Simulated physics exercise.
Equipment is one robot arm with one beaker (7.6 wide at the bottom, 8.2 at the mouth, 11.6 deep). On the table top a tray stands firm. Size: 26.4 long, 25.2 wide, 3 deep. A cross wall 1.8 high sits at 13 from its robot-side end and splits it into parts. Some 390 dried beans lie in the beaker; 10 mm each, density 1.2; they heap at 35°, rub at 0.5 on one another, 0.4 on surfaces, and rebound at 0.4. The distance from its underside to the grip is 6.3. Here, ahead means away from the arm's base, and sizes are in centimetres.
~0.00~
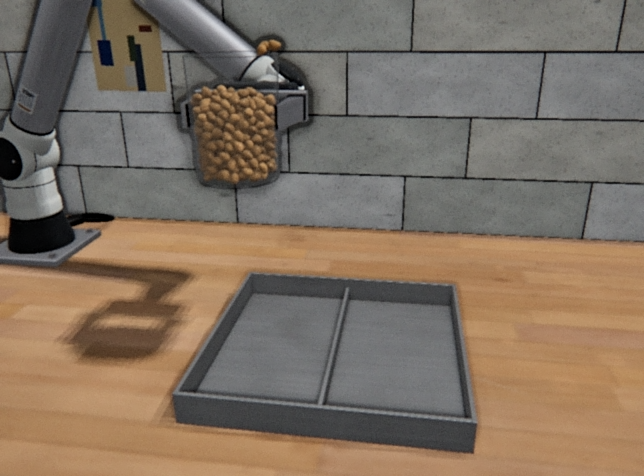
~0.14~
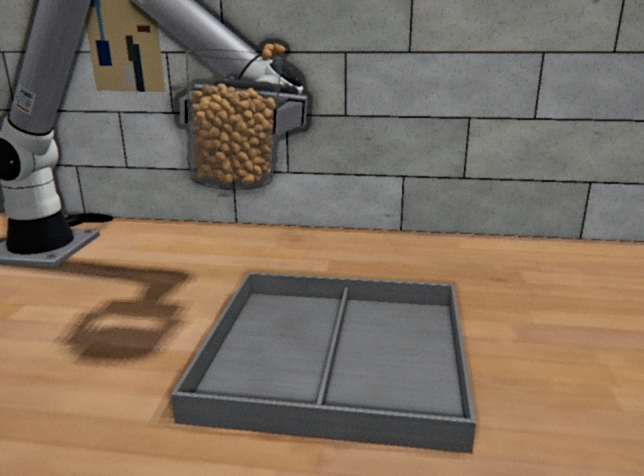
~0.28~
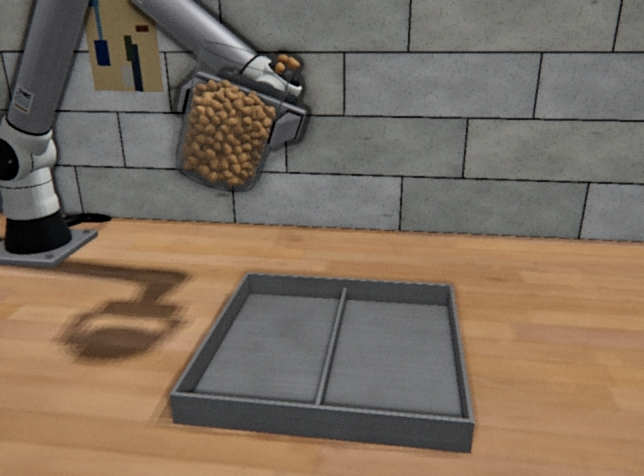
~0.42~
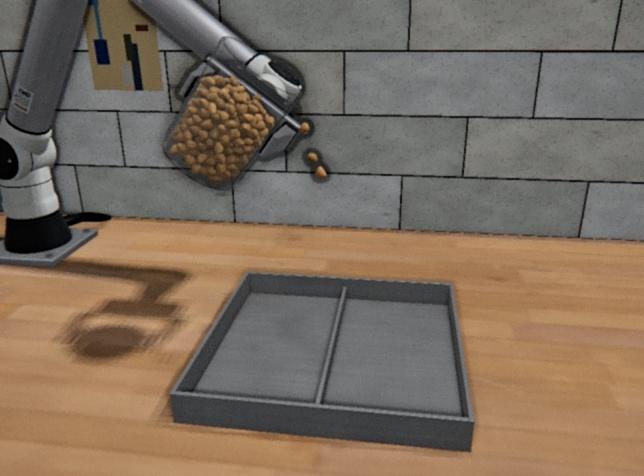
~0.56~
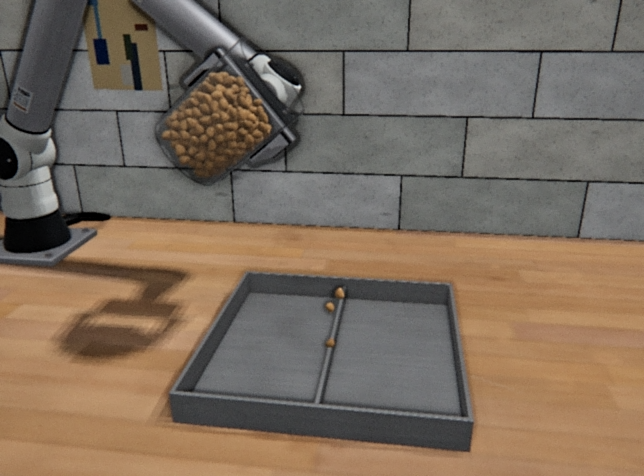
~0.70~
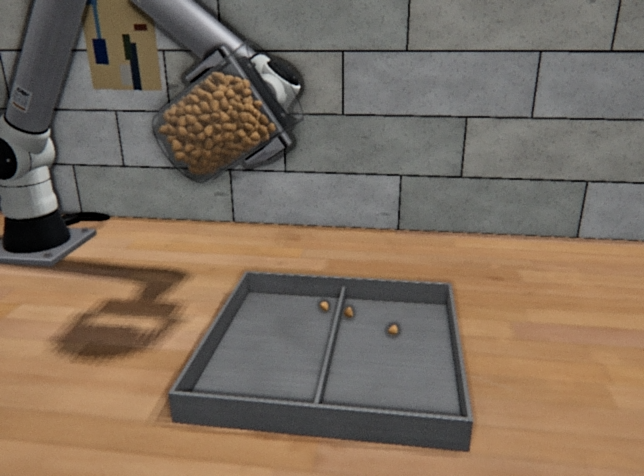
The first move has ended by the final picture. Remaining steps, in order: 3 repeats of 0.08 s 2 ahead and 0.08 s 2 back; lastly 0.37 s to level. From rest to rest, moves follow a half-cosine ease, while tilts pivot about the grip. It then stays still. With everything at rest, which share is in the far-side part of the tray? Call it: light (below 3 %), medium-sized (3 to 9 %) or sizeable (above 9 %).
A light share.
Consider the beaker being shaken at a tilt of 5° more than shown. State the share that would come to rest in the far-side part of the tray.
Estimate: Around 5 per cent.
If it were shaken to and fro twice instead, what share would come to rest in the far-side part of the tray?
In that case it would be near 0 percent.
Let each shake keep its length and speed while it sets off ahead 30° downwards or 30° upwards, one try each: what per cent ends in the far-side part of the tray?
I'd say close to 0 percent for the first and close to 5 percent for the second.
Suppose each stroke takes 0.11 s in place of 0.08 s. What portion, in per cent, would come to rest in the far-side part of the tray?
Around 0 percent.
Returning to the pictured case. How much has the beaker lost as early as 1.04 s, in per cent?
By then near 0 % is out.
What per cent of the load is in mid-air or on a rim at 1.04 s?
Logged share: Close to 1 per cent.
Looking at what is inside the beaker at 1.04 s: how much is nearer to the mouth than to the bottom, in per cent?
35 %.
After 1.04 s, tilted 56° forward, highest piece 28 above the table; 383 in the beaker, 3 in the far-side part, 1 in the robot-side part, 3 in flight or on a rim.
After 1.38 s, tilted 24° forward, highest piece 30 above the table; 378 in the beaker, 6 in the robot-side part, 4 in the far-side part, 1 on the table or floor, 1 in flight or on a rim.
After 1.75 s, level, highest piece 31 above the table; 378 in the beaker, 6 in the robot-side part, 5 in the far-side part, 1 on the table or floor.
After 2.80 s, level, highest piece 31 above the table; 378 in the beaker, 6 in the robot-side part, 5 in the far-side part, 1 on the table or floor.
At rest, 378 in the beaker, 6 in the robot-side part, 5 in the far-side part, 1 on the table or floor. That is 1 % in the far-side part of the tray.
